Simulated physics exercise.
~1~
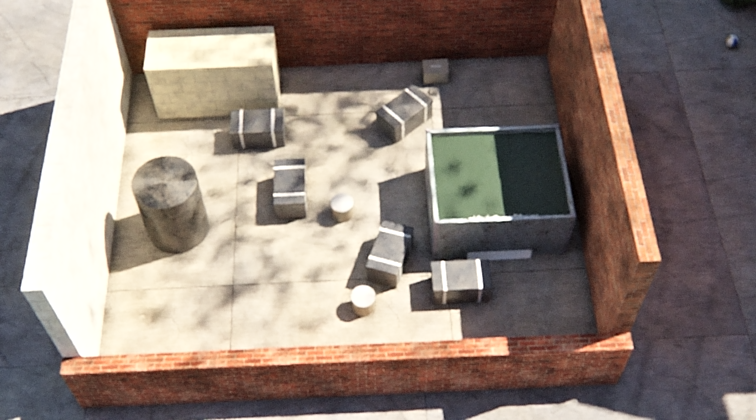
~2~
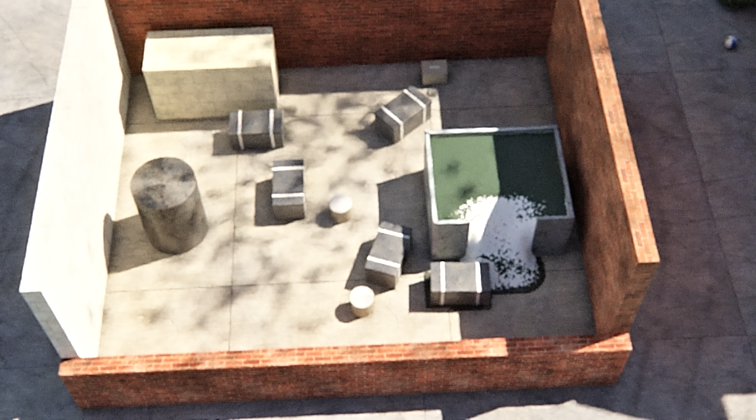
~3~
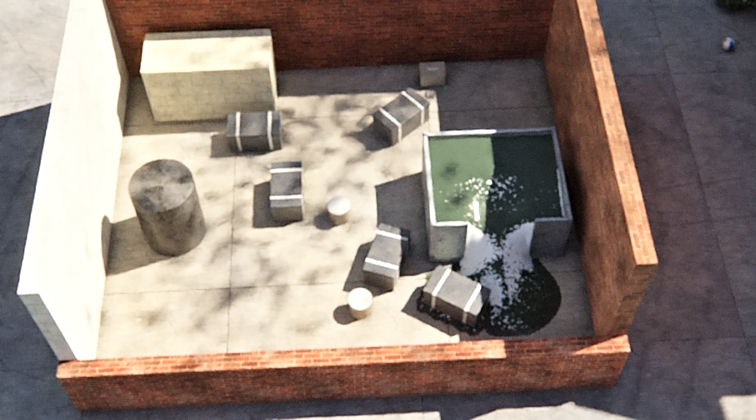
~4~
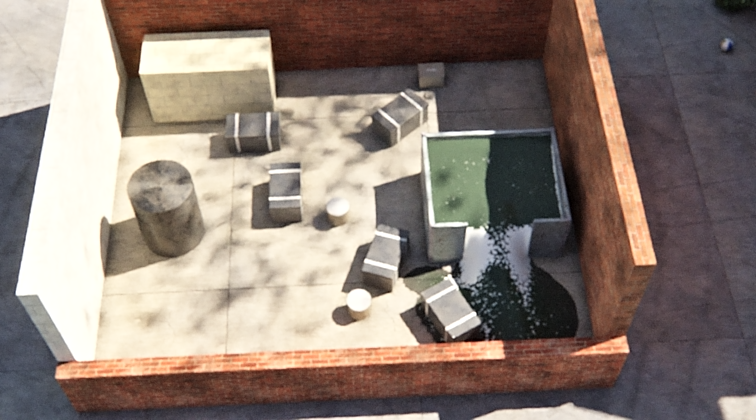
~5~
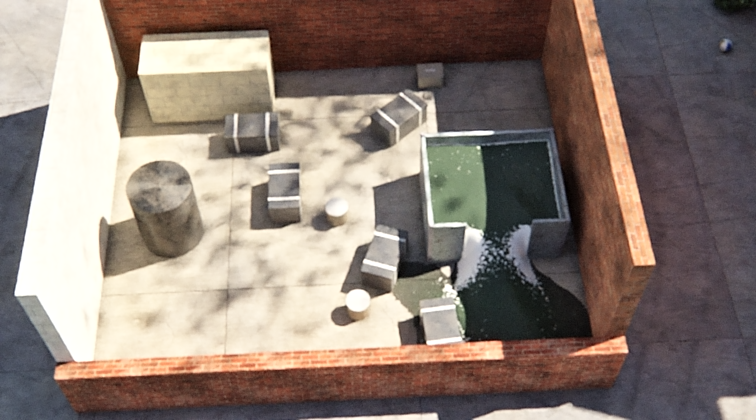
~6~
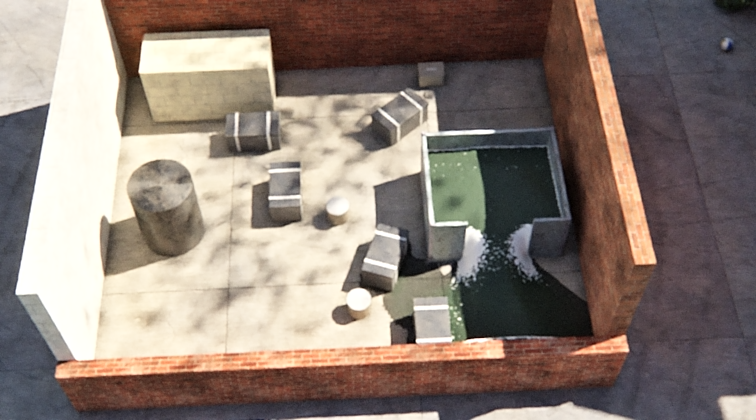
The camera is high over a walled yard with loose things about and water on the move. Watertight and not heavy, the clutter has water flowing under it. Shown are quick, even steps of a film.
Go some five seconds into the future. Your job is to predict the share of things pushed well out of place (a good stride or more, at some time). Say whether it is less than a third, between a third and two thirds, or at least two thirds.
It is less than a third.
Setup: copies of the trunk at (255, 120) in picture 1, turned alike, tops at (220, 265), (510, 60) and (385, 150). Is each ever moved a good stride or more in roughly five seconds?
One by one: Knocked well away; knocked well away; hardly budges.
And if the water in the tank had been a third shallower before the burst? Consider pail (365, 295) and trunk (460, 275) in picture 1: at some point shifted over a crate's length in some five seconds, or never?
Covered that distance; covered that distance.
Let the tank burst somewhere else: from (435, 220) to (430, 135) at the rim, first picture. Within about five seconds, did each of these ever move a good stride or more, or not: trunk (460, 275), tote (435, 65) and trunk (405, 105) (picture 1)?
First below the mark, then below the mark, then below the mark.
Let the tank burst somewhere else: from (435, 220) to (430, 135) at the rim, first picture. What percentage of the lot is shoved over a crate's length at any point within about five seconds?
Estimate: Roughly 60 per cent.
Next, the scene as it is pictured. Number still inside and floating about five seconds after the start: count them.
The total here is 1.
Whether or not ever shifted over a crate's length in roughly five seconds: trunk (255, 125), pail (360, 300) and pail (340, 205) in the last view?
The first comes out not so far, the second driven that far, the last not so far.
A moment on, 1 of 8 are well off their spots; 0 afloat.
Next, 2 of 8 are well off their spots; 0 afloat.
Later, 2 of 8 are well off their spots; 0 afloat.
In the end, 2 of 8 are well off their spots, and 2 have been at some point; 1 afloat.
